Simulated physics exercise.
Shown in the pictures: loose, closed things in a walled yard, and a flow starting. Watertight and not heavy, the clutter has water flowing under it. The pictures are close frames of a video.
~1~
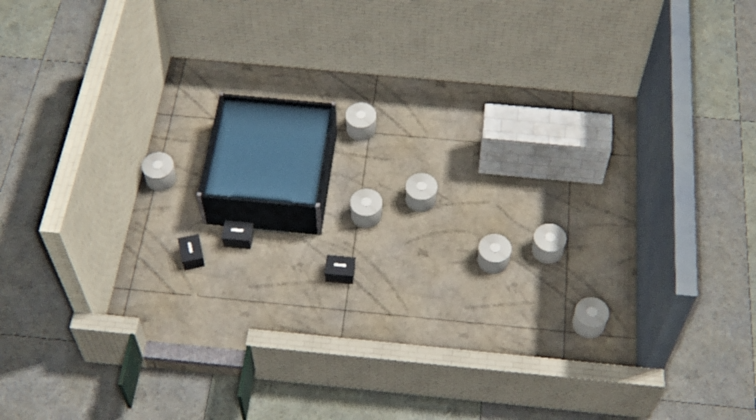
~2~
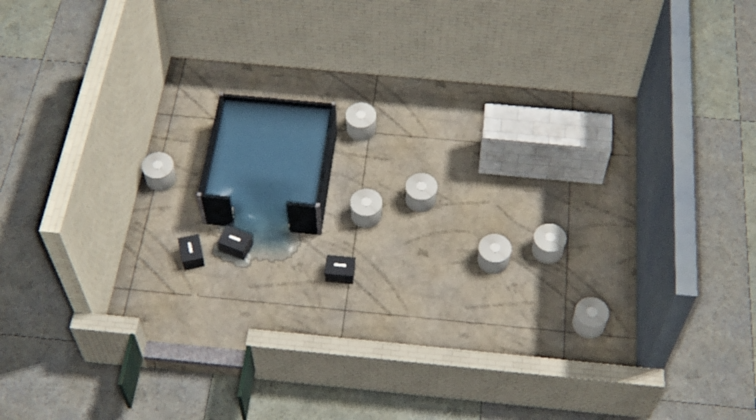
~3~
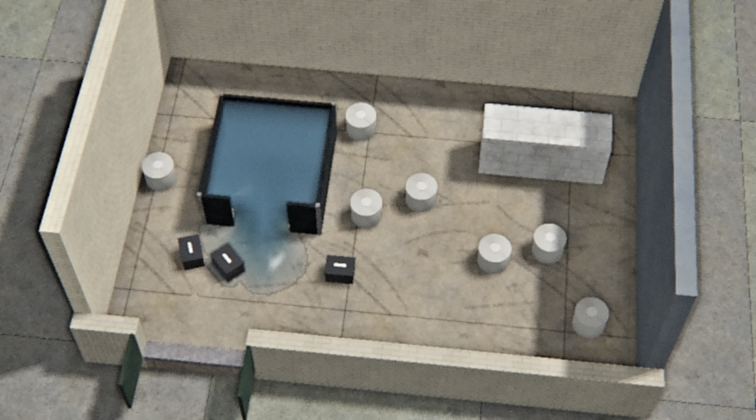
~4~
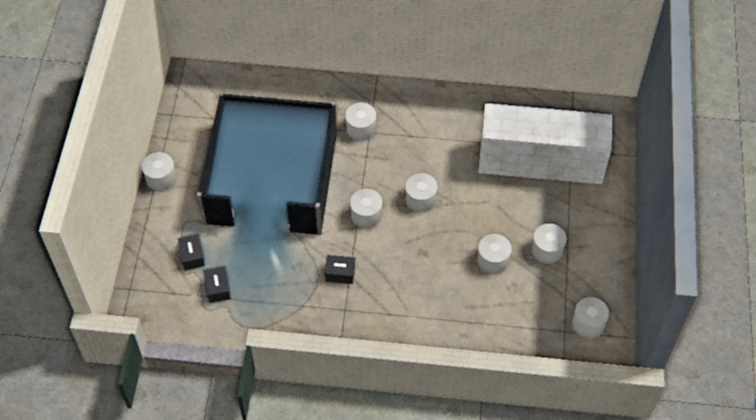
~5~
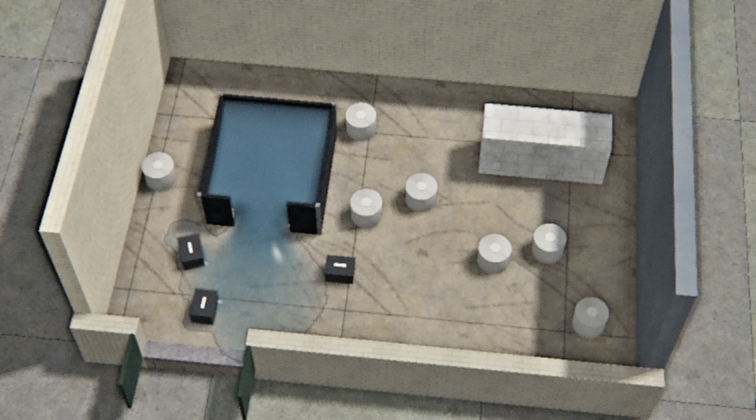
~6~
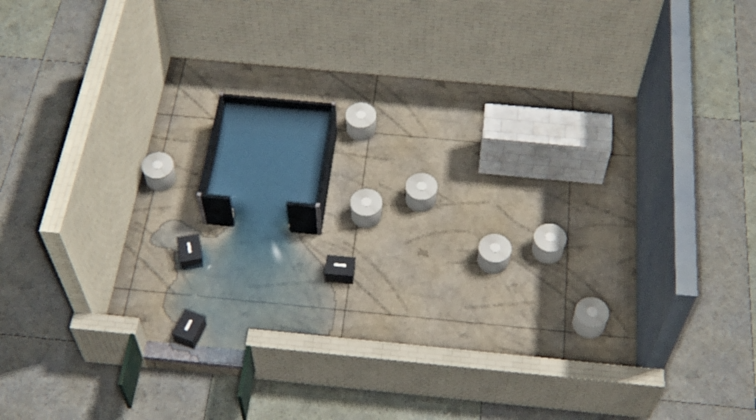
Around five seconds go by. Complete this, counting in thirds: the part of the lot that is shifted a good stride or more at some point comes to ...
It comes to less than a third.
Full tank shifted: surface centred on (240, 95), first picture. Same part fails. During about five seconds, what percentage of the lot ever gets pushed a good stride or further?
Something like 30 in a hundred.
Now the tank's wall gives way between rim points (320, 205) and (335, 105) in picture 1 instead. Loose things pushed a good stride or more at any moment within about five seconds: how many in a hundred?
Roughly 60 in a hundred.
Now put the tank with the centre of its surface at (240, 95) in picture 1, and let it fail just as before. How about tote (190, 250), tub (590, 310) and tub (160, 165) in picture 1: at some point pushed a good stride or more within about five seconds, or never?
Well, in order they come out as moved that far, stayed within it and stayed within it.
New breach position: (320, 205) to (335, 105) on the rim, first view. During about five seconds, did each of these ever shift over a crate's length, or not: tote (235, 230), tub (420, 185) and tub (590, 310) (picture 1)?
Results in order: Stayed short / cleared that distance / cleared that distance.
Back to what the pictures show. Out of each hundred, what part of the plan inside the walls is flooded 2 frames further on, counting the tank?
I reckon around 25 per cent.
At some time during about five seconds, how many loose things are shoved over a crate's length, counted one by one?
That works out to 2.
A moment on, 1 of 10 are well off their spots; 0 afloat.
Next, 1 of 10 are well off their spots; 0 afloat.
Later, 1 of 10 are well off their spots; 0 afloat.
In the end, 2 of 10 are well off their spots, and 2 have been at some point; 1 afloat.
